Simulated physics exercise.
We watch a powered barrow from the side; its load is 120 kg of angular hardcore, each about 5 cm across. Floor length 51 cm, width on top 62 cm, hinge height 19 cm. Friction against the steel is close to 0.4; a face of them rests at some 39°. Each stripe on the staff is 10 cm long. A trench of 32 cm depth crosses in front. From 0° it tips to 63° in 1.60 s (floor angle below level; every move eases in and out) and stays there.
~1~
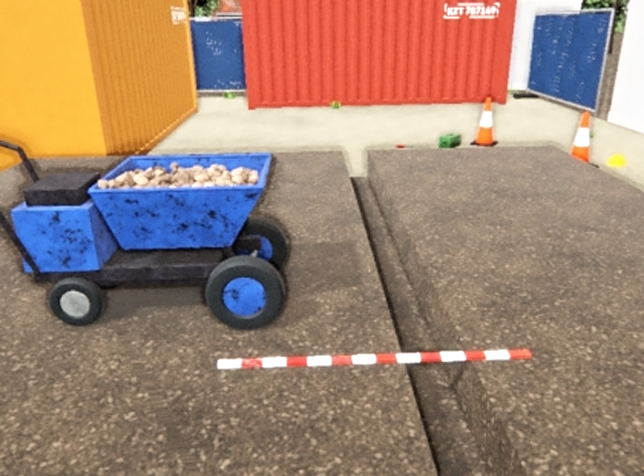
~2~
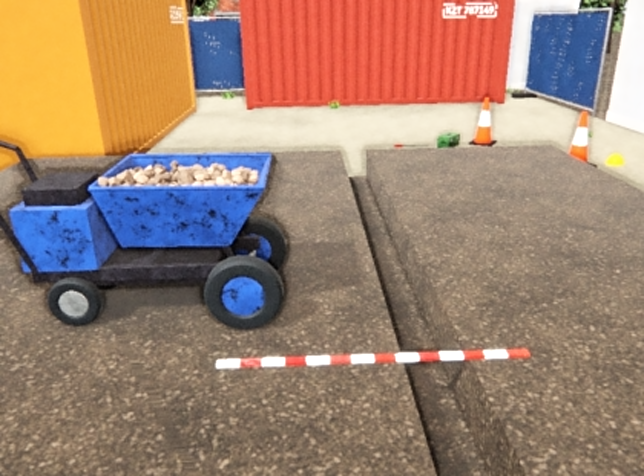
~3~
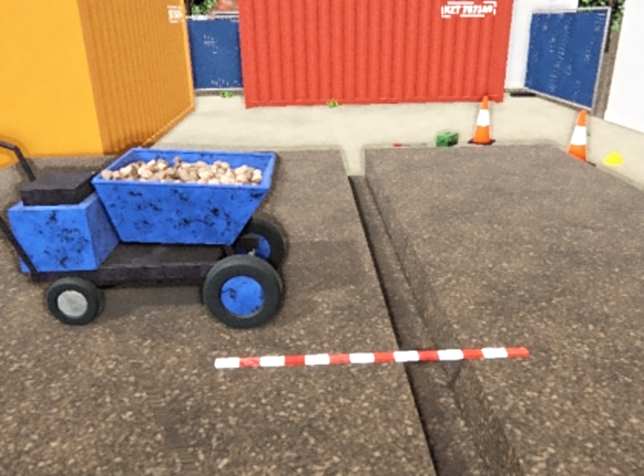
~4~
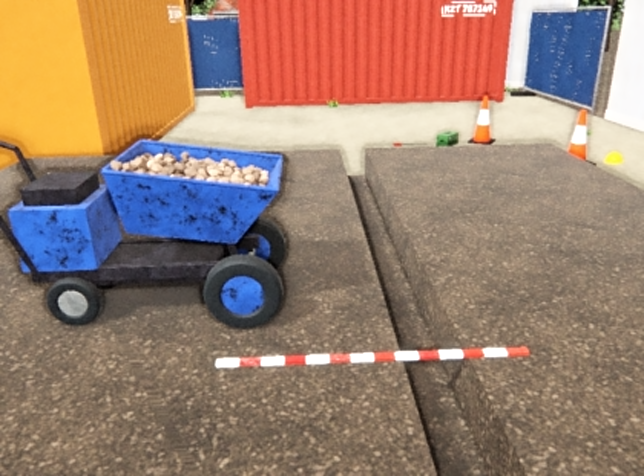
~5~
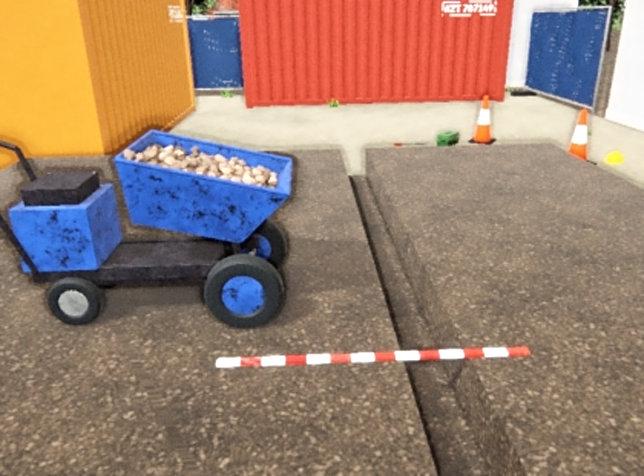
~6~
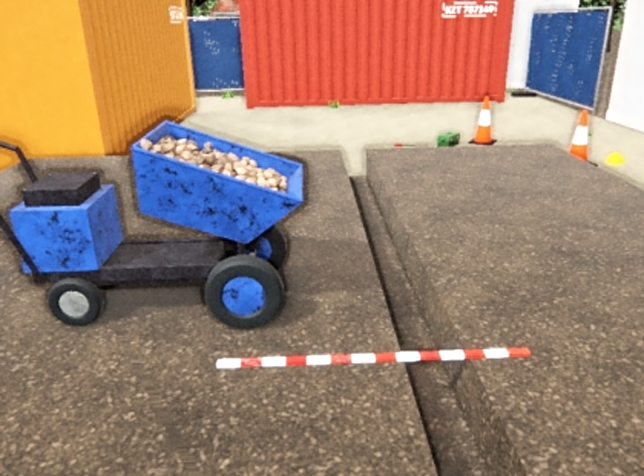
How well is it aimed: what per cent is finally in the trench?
About 16 per cent.
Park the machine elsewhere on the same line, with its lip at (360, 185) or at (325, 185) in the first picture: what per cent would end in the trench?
About 5 and 20 per cent.
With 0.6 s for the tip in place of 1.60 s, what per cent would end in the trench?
Then about 45 per cent.
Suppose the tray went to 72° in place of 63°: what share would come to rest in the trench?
Then about 50 per cent.
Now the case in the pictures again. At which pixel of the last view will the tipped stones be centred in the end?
Around (400, 332).
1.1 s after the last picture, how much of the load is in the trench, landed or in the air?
Some 0 per cent.
Then, 0.6 s after the last picture the floor is at 53°, 100 % in the tray; the foremost stones are at (338, 230).
Then, 1.1 s after the last picture the floor is at 63°, 93 % in the tray, 5 % short of the trench, 2 % in the trench; the foremost stones are at (417, 332).
Then, 1.4 s after the last picture the floor is at 63°, 82 % in the tray, 8 % short of the trench, 10 % in the trench; the foremost stones are at (429, 332).
Then, 3.4 s after the last picture the floor is at 63°, 73 % in the tray, 11 % short of the trench, 16 % in the trench; the foremost stones are at (432, 339).
